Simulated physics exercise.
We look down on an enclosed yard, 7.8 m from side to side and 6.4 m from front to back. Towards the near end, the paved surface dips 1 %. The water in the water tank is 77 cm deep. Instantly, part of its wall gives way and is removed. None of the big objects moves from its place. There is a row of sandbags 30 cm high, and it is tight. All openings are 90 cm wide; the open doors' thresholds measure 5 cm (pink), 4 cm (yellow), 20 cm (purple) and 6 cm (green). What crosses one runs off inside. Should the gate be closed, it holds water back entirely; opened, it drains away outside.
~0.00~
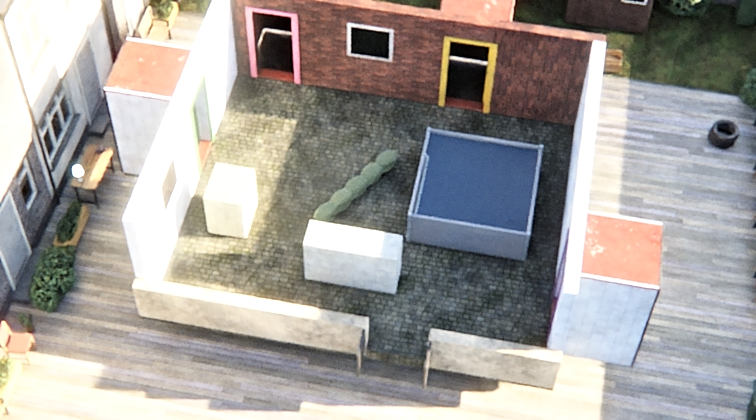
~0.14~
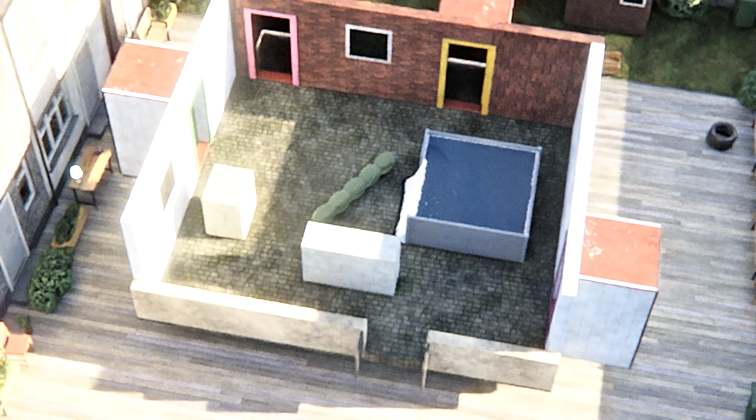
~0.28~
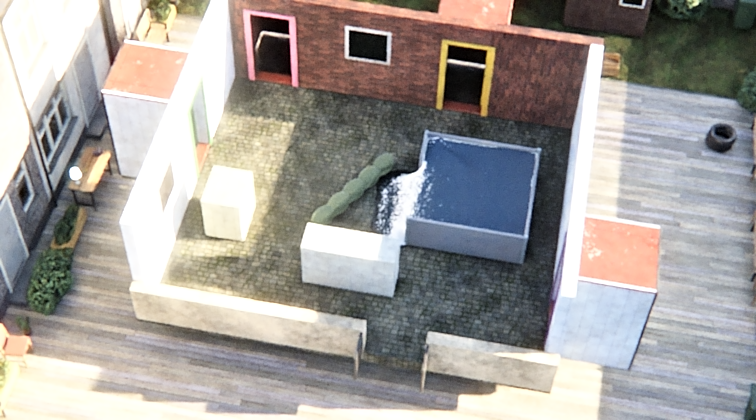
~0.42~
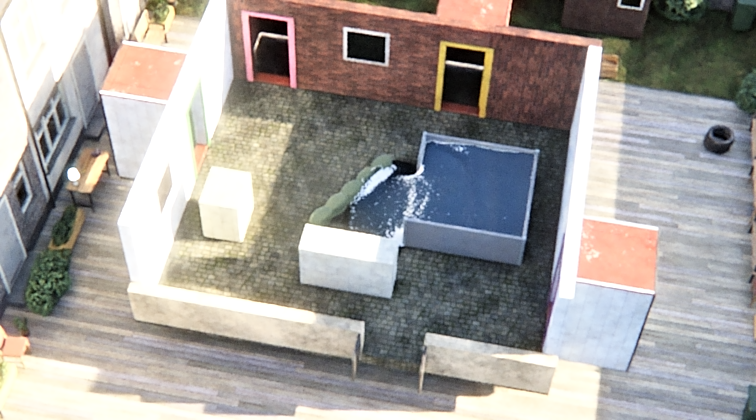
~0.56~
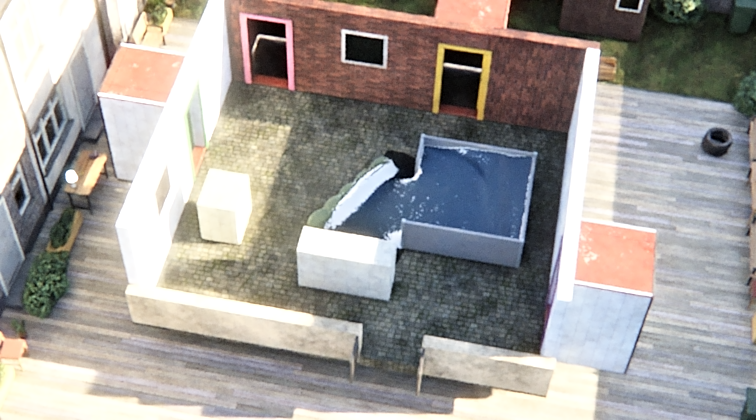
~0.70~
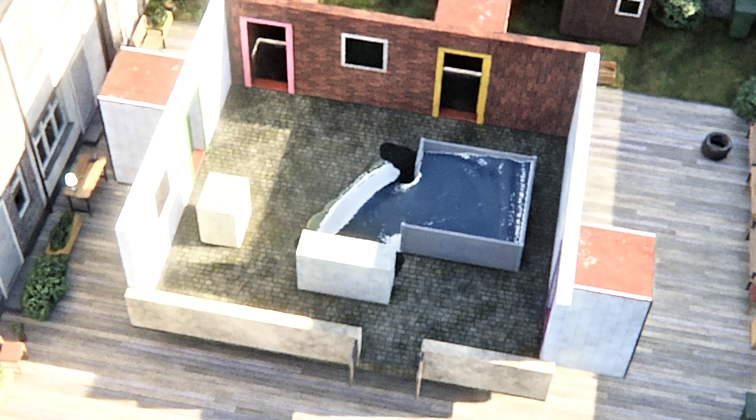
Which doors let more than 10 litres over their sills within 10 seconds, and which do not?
In 10 seconds, the pink door lets more through; the yellow door lets more through; the purple door stays within 10 litres; the green door lets more through.
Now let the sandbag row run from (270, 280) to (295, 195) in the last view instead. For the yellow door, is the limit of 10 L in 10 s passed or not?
Then, for the yellow door, it's lower.
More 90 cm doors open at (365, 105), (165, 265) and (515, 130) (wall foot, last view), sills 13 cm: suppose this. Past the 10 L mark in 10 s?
In sequence the answers are less than that, more than that and less than that.
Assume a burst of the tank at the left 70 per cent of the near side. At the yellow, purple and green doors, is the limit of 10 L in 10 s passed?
Then yellow would come out on the low side, purple on the low side and green on the low side.
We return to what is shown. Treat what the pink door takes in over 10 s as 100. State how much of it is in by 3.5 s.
I'd say close to 0 percent.
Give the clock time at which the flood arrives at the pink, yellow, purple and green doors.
Pink: 3.6 s; yellow: 1.8 s; purple: 3.2 s; green: 2.4 s.
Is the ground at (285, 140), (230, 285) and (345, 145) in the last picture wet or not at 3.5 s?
Well, the first is drenched, the next drenched, the last drenched.
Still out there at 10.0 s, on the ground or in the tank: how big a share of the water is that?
I'd put it at some 92 percent still there.
After 1.4 s water covers 25 % of the floor and is deepest (63 cm) near (317, 264); pink door not reached, yellow door not reached, purple door not reached, green door not reached.
After 2.2 s water covers 50 % of the floor and is deepest (57 cm) near (326, 266); pink door not reached, yellow door 7 cm at the sill, 1 L in, purple door not reached, green door not reached.
After 3.5 s water covers 60 % of the floor and is deepest (36 cm) near (343, 269); pink door not reached, yellow door 9 cm at the sill, 14 L in, purple door 10 cm at the sill, 0 L in, green door 7 cm at the sill, 18 L in.
After 6.0 s water covers 95 % of the floor and is deepest (21 cm) near (343, 269); pink door 10 cm at the sill, 58 L in, yellow door 6 cm at the sill, 35 L in, purple door 10 cm at the sill, 0 L in, green door 6 cm at the sill, 30 L in.
After 10.0 s water covers 95 % of the floor and is deepest (12 cm) near (535, 381); pink door 6 cm at the sill, 99 L in, yellow door 7 cm at the sill, 56 L in, purple door 10 cm at the sill, 0 L in, green door 8 cm at the sill, 40 L in.
